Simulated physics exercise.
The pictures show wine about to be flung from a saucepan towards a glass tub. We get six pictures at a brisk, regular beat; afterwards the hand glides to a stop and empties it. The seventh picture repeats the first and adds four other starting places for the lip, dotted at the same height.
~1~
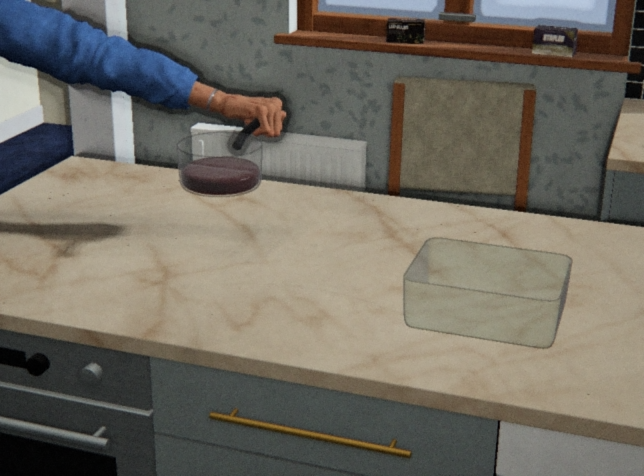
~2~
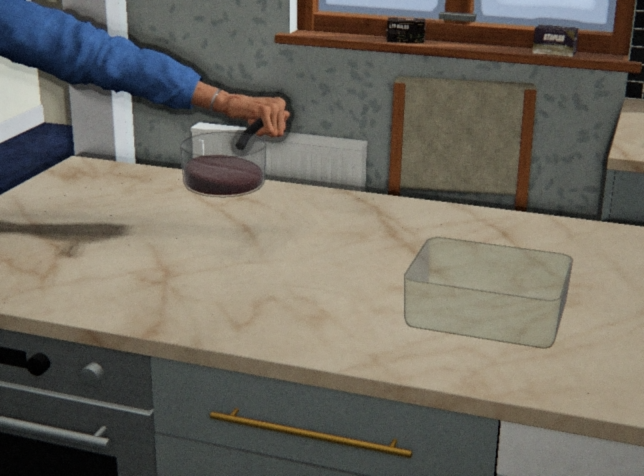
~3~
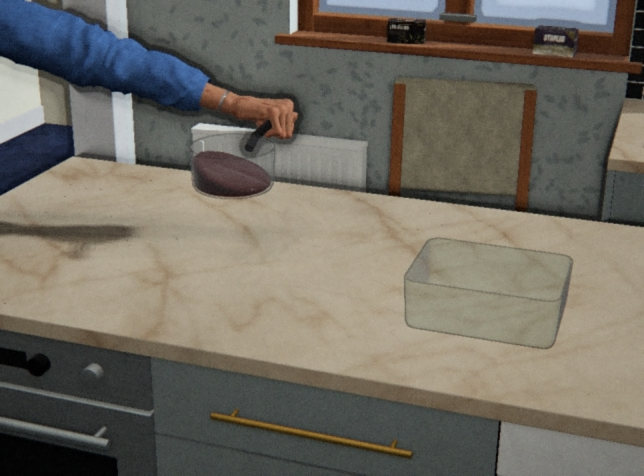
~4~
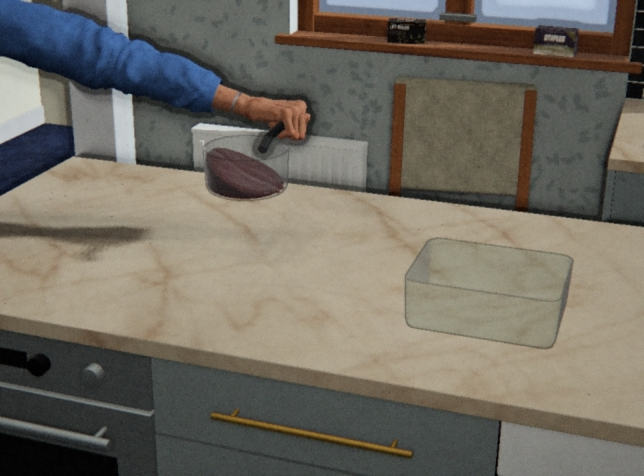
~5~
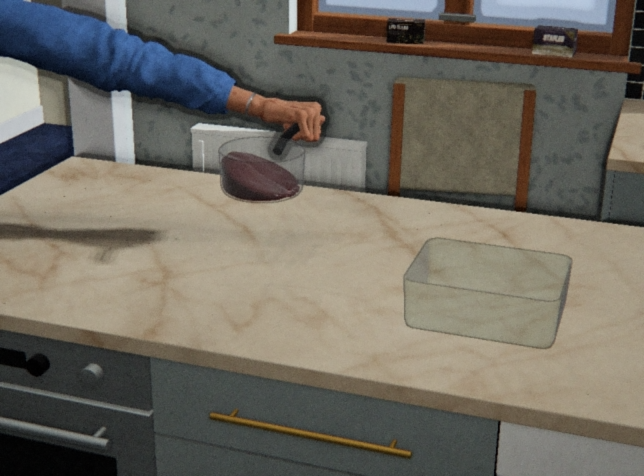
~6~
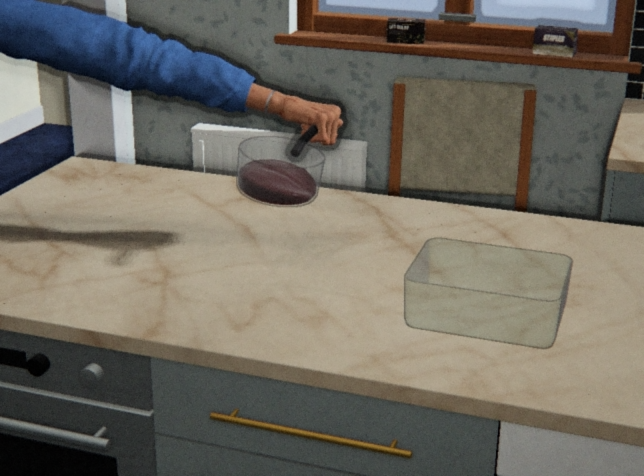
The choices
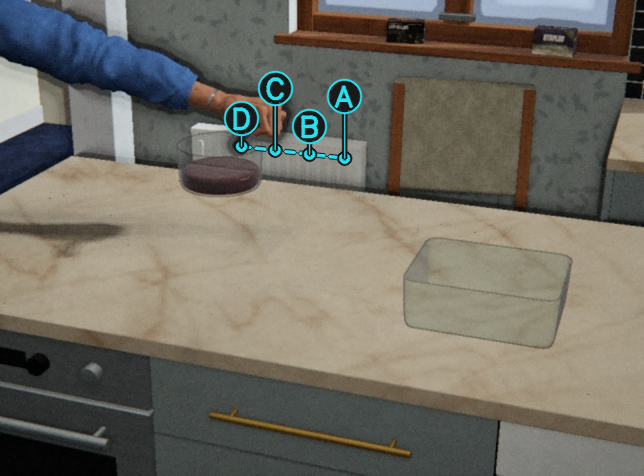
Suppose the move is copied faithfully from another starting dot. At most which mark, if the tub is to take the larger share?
Spot B just does it.
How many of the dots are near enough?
Two.
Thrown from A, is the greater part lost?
No, that is safe.
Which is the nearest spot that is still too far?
Spot C.
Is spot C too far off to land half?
Yes, that goes wrong.
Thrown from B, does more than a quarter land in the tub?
Yes.
On the marked copy, A at (344, 158); B at (309, 154); C at (275, 150); D at (241, 146).
With A, about 84 % lands in the tub, 7 % falls short and 9 % goes beside or beyond.
With B, about 64 % lands in the tub, 27 % falls short and 10 % goes beside or beyond.
With C, about 31 % lands in the tub, 65 % falls short and 4 % goes beside or beyond.
With D, about 3 % lands in the tub, 97 % falls short.
